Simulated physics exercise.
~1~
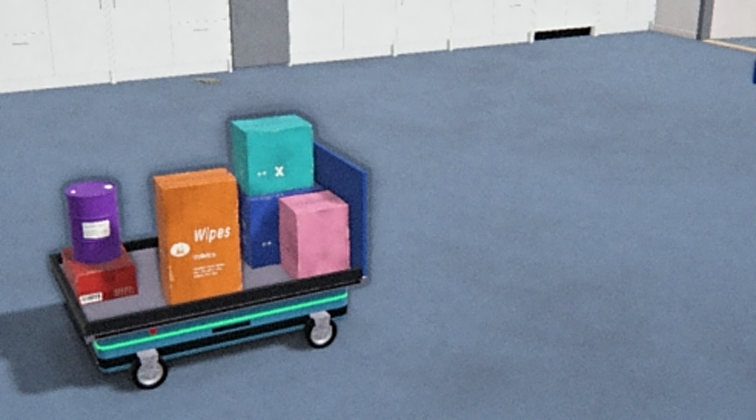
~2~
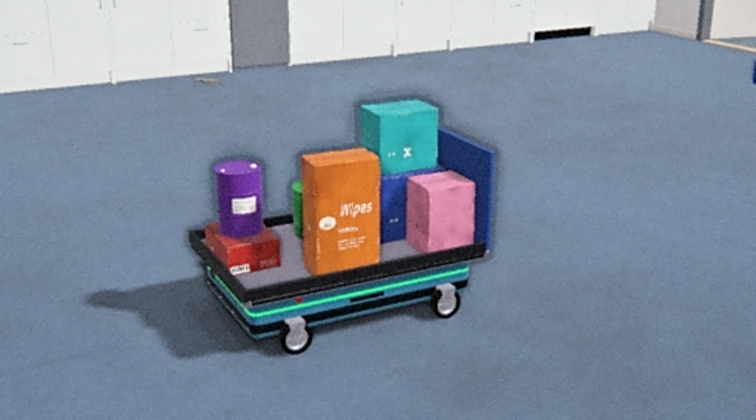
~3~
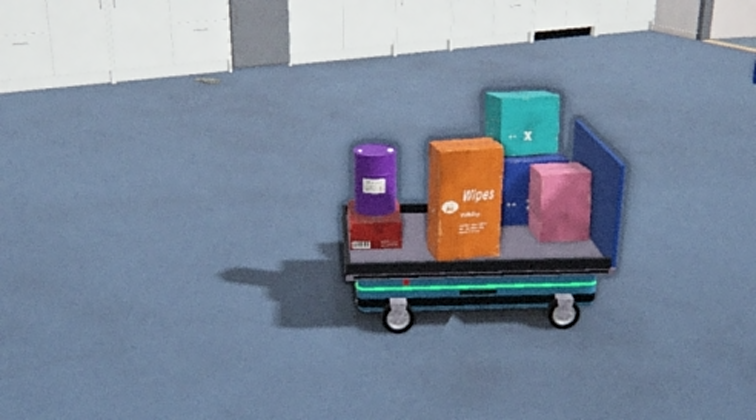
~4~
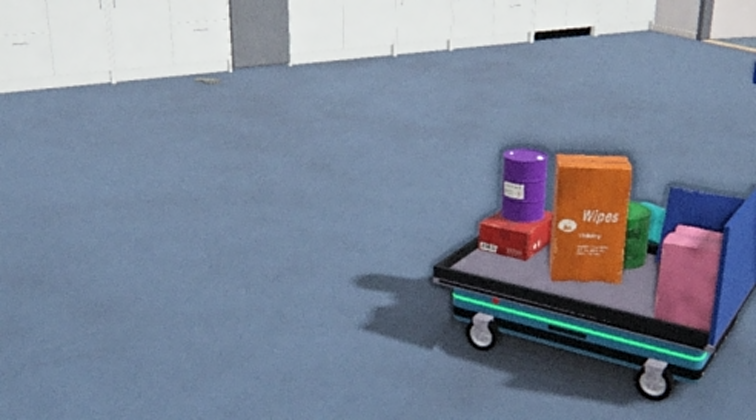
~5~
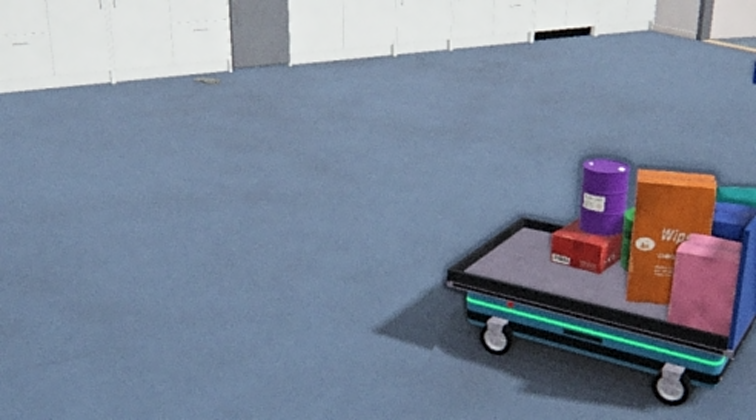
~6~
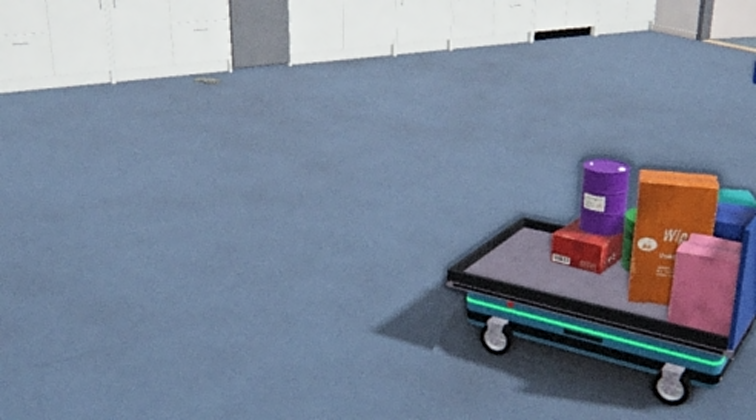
Flat cart loaded with boxes rolling right and turning toward the viewer, its turquoise box toppling, then halting with cargo bunched frontward.
